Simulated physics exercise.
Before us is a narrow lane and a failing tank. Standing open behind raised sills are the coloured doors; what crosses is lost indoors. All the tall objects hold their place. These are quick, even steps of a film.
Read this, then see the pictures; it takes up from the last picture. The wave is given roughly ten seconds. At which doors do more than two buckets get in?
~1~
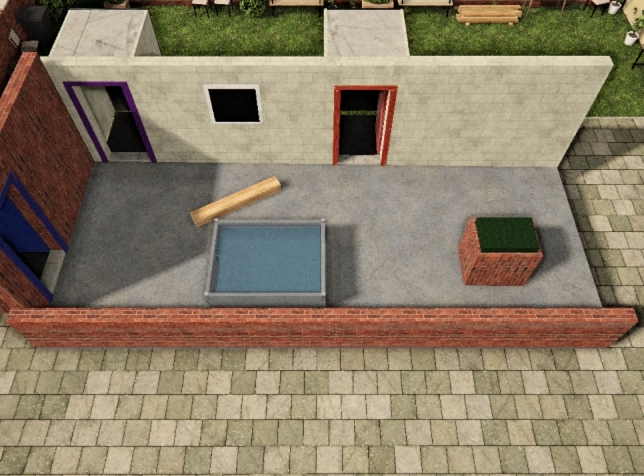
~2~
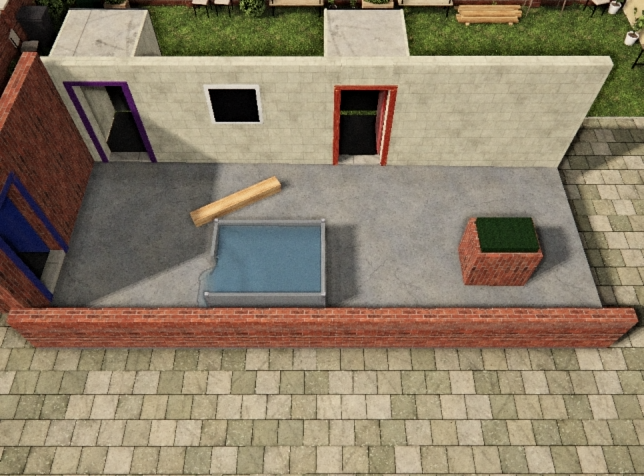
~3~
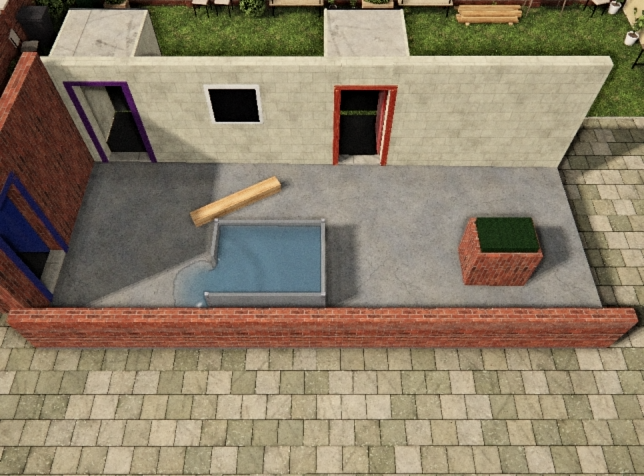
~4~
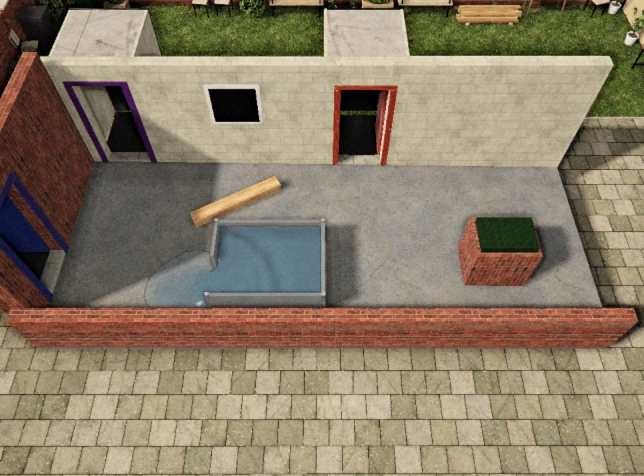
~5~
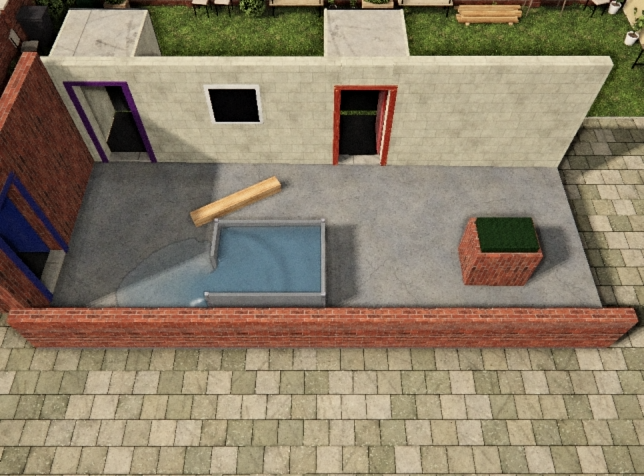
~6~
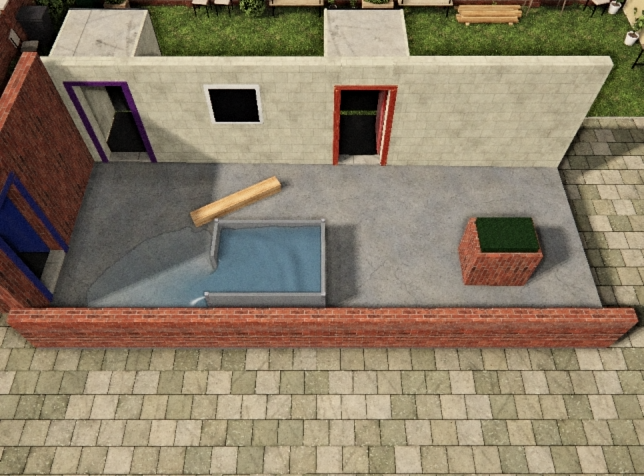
Purple door: Exceeds it; blue door: Exceeds it; red door: Does not exceed it.
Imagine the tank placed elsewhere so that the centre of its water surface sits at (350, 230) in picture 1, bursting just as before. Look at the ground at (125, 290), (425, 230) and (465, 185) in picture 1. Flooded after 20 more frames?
Soaked, spared, spared.
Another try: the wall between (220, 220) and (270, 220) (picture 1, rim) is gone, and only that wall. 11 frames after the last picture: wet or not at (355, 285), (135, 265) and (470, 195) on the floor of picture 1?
Sequence of results: Missed by the flood, reached by the flood, missed by the flood.
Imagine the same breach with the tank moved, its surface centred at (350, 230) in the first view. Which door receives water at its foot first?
Answer: The blue-painted one.
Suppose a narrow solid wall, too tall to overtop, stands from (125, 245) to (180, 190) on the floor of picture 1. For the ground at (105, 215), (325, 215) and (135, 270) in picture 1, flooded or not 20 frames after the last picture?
First soaked, then spared, then soaked.
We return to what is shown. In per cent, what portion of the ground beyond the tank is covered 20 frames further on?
Around 30 percent.
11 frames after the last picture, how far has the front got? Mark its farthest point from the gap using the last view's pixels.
The flood front should get to about (90, 179).
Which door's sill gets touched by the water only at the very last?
The red door.
A moment on, water covers 15 % of the floor; the purple door not reached, the blue door wet at the sill, nothing in, the red door not reached.
Next, water covers 20 % of the floor; the purple door not reached, the blue door under two buckets in, the red door not reached.
Then, water covers 30 % of the floor; the purple door over two buckets in, the blue door over two buckets in, the red door not reached.
Later, water covers 40 % of the floor; the purple door far over two buckets in, the blue door over two buckets in, the red door wet at the sill, nothing in.
In the end, water covers 70 % of the floor; the purple door far over two buckets in, the blue door over two buckets in, the red door wet at the sill, nothing in.
